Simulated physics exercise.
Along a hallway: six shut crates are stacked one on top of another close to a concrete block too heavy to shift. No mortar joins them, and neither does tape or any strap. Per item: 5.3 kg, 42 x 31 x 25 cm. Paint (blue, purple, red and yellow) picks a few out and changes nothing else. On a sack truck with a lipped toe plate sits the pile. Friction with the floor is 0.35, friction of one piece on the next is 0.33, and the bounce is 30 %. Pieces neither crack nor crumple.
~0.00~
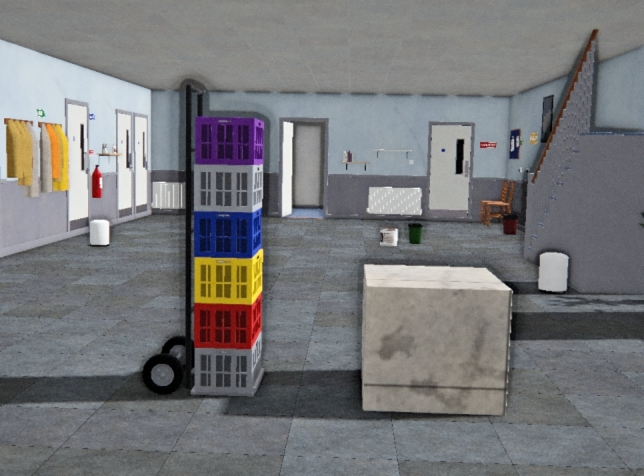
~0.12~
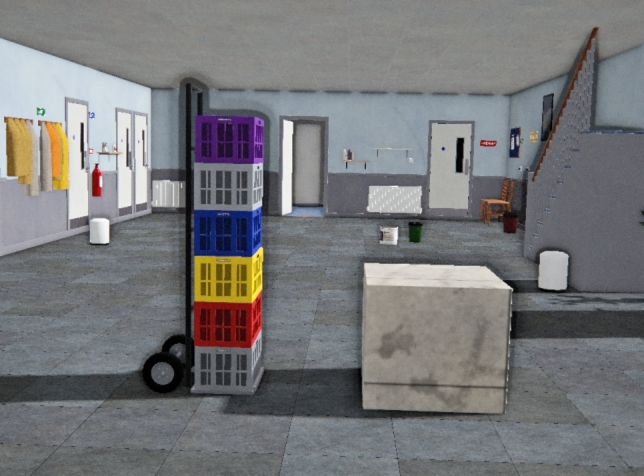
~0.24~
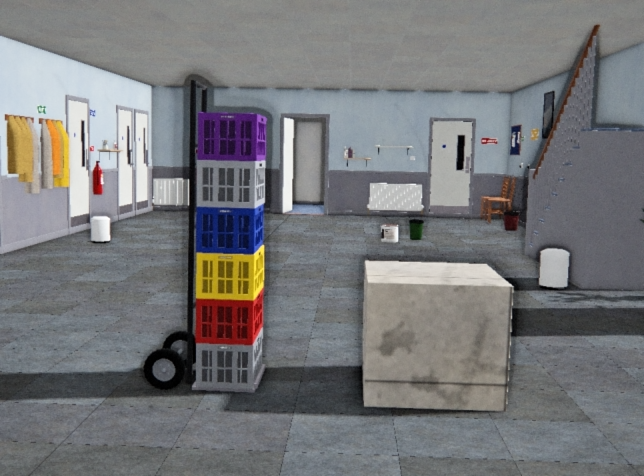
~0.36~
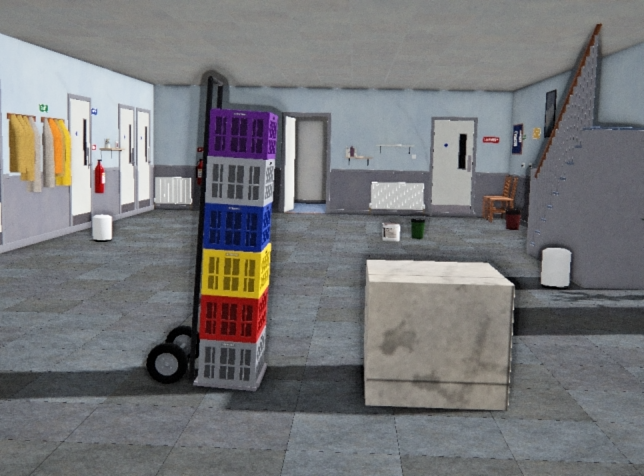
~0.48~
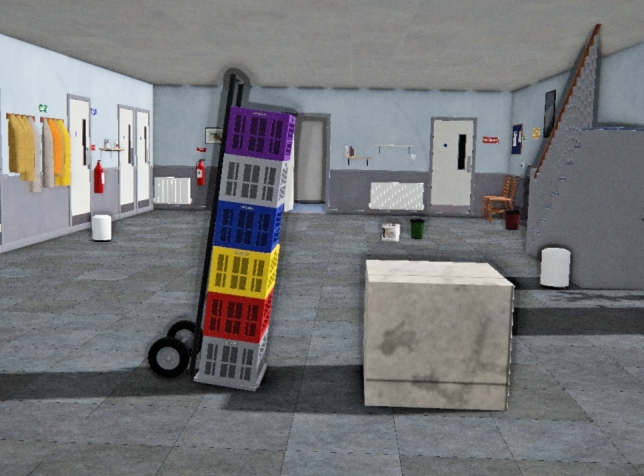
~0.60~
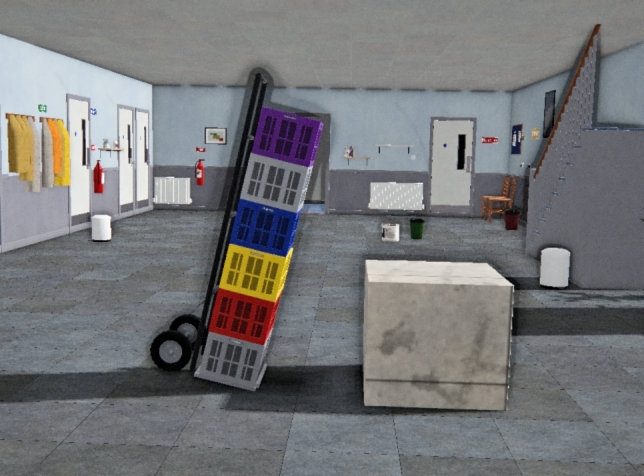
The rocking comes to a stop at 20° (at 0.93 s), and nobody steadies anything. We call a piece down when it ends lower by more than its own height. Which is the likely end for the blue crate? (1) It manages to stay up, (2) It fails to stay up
It manages to stay up.
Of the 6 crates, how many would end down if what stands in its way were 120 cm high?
Count at the end: 0.
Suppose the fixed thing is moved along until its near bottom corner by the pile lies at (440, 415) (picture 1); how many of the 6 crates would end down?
That comes to 4.
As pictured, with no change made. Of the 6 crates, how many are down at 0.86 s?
I make it 0 by that time.
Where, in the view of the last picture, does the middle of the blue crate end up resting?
About (346, 251) in the last picture.
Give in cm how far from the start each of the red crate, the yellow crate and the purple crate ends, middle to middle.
From start to finish: Red 40, yellow 60, purple 400 centimetres.
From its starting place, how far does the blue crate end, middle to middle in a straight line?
Close to 65 cm, in a straight line.
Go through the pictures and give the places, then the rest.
In the first frame (pixels give the middle of a visible side), truck frame (189, 150) 0° forward; blue crate (223, 235); red crate (223, 326); yellow crate (223, 281); none has stirred.
In the second frame, truck frame (189, 148) 0° forward; blue crate (223, 234).
In the third frame, truck frame (193, 145) 1° forward; blue crate (225, 231).
In the fourth frame, truck frame (207, 141) 4° forward; blue crate (233, 228) 42 mm from its place; purple crate (239, 134) 6 cm from its place; movement in 5 of them.
In the fifth frame, truck frame (225, 138) 8° forward; blue crate (245, 227) 7° from how it stood; purple crate (257, 134) 7° from how it stood; steepest lean 7°, the crate at (229, 362); movement in 6 of them.
In the sixth frame, truck frame (245, 137) 12° forward; blue crate (263, 228) 13° from how it stood; purple crate (286, 137) 13° from how it stood; yellow crate (252, 273) 13° from how it stood; movement in 6 of them.
After 0.86 s, none of the 6 crates down, 6 disturbed; blue crate 30° from how it stood; red crate 30° from how it stood.
After 1.44 s, 2 of the 6 crates down; blue crate 44° from how it stood, 12 cm lower; purple crate on its side.
In the end (2.9 s), 2 of the 6 crates down; blue crate 44° from how it stood, 12 cm lower; yellow crate 45° from how it stood, 15 cm lower; red crate 45° from how it stood. From the last view, middles, blue crate near (346, 251), yellow crate near (331, 299).
